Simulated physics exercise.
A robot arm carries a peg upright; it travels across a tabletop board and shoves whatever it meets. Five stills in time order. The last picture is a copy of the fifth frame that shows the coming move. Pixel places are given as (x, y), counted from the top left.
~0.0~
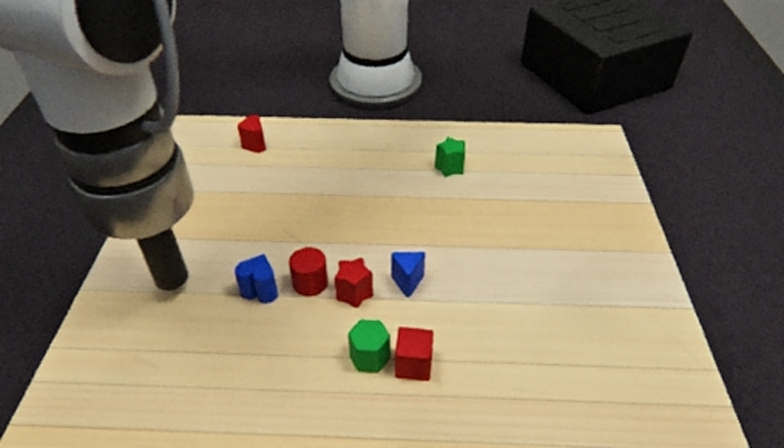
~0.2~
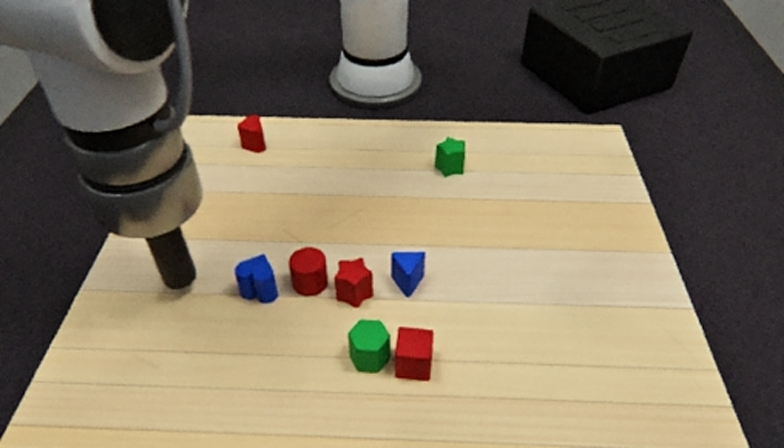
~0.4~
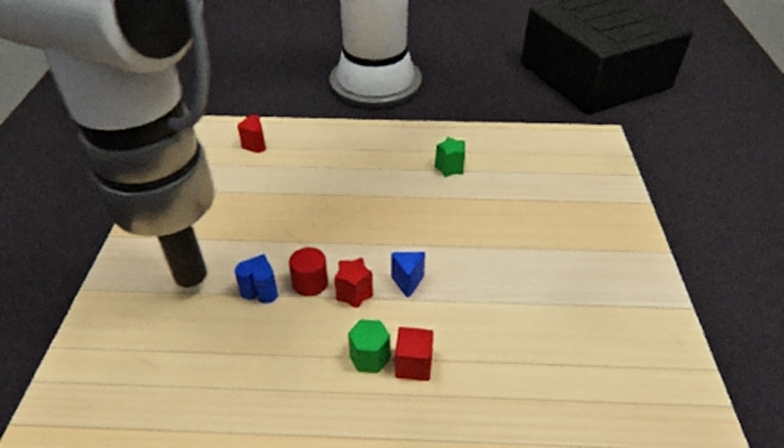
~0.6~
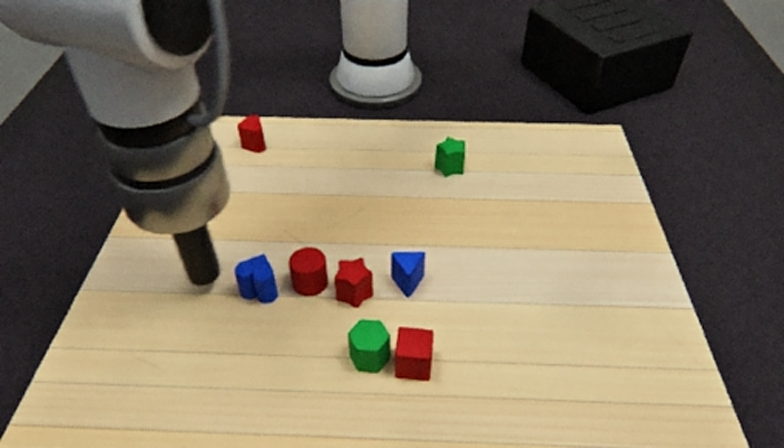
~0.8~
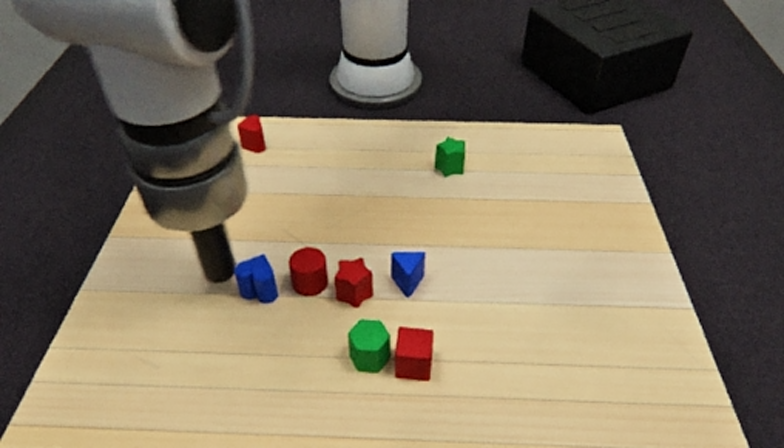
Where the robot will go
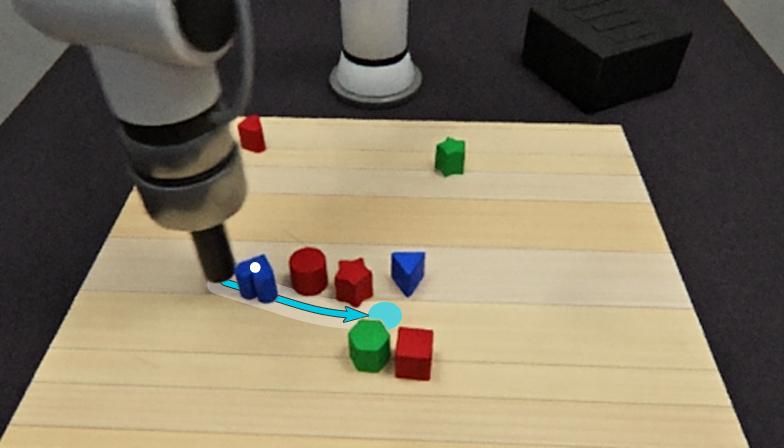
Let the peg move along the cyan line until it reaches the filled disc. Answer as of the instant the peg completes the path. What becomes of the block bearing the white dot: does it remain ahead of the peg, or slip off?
It remains before the peg.
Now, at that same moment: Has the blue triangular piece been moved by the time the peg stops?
I expect not.
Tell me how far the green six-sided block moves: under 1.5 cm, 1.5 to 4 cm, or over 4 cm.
Displaced less than 1.5 cm.
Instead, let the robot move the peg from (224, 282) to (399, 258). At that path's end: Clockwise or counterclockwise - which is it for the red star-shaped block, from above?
Top view: Clockwise.
The line goes from (224, 282) over (299, 305) to (385, 315); the dot is on the blue heart.
What follows on the original path. One third of the way, peg at (272, 287); blue heart at (302, 280), turned 30° anticlockwise; red circular block at (321, 257).
Two thirds of the way, peg at (326, 301); blue heart at (357, 293), turned 55° anticlockwise; red circular block at (321, 257); red star-shaped block at (371, 266), turned 55° anticlockwise.
At the end, peg at (385, 305); blue heart at (417, 299), turned 40° anticlockwise; red circular block at (321, 257); red star-shaped block at (377, 264), turned 85° anticlockwise; green six-sided block unmoved; blue triangular piece unmoved.
